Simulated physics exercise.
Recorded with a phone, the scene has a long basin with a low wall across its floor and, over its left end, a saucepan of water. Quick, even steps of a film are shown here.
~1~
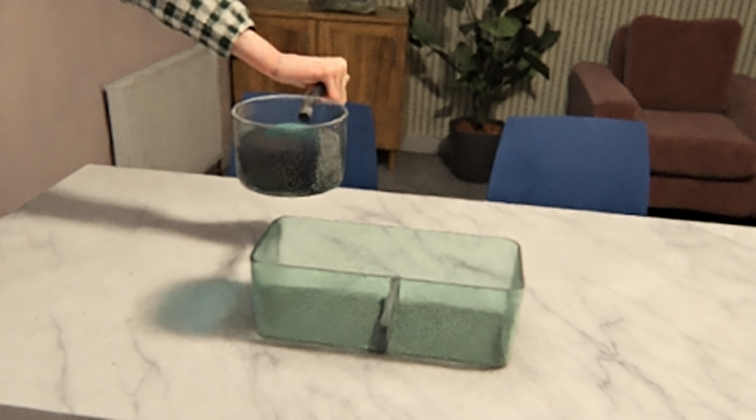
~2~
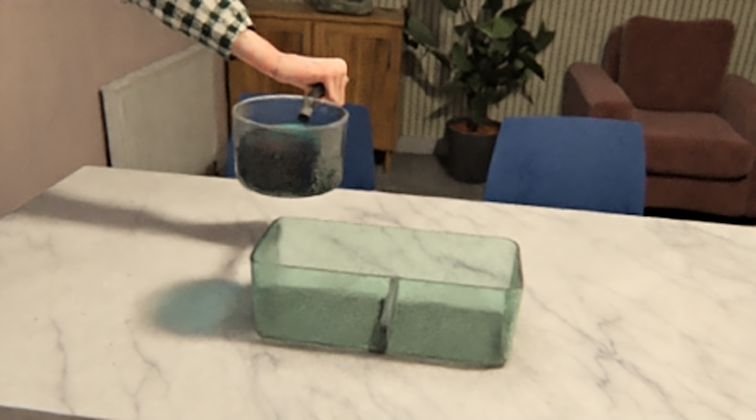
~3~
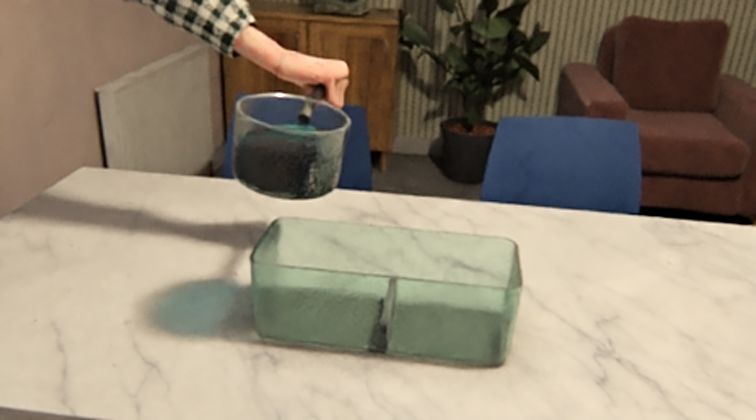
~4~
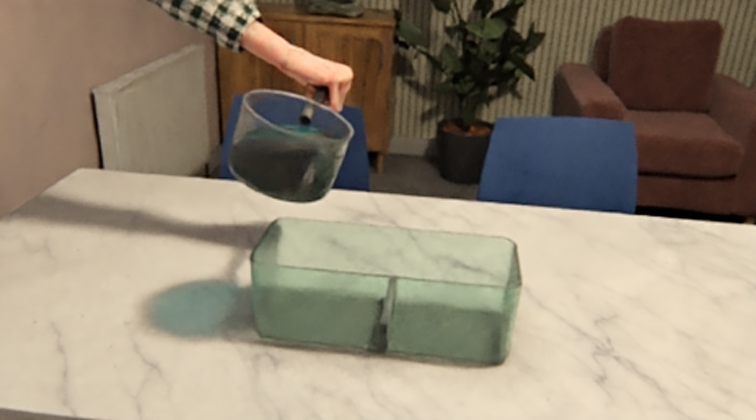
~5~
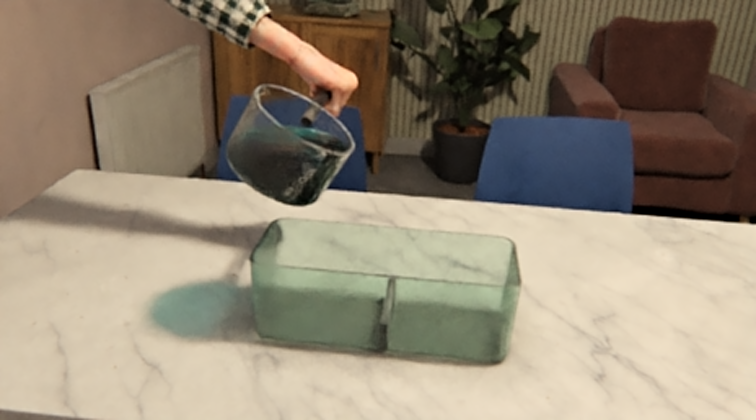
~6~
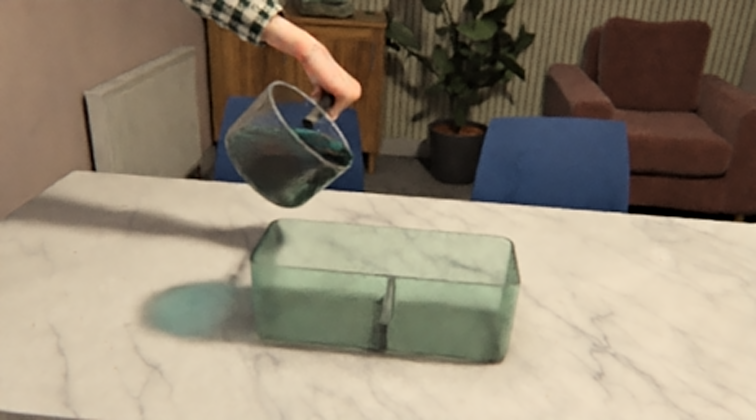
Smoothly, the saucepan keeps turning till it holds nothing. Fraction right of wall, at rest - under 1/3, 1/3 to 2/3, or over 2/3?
Well, the amount right of the wall falls short of a third.
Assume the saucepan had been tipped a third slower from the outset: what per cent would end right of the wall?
I'd say close to 35 per cent.
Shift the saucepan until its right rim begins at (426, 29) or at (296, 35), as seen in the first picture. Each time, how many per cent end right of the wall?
First about 75, then 10 per cent.
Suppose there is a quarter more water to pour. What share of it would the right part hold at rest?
It comes to near 35 per cent.
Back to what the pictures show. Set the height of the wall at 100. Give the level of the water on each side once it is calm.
Left near 60; right near 20.
A moment on, the saucepan is tipped right over and 36 per cent is still to pour, 21 is left of the wall and 4 right of it.
Next, the saucepan is tipped right over and 11 per cent is still to pour, 64 is left of the wall and 17 right of it.
Then the saucepan is tipped right over and 2 per cent is still to pour, 71 is left of the wall and 18 right of it.
Later the saucepan is tipped right over and 0 per cent is still to pour, 78 is left of the wall and 20 right of it.
Finally, 77 per cent lies left of the wall, 21 right of it and 2 outside.
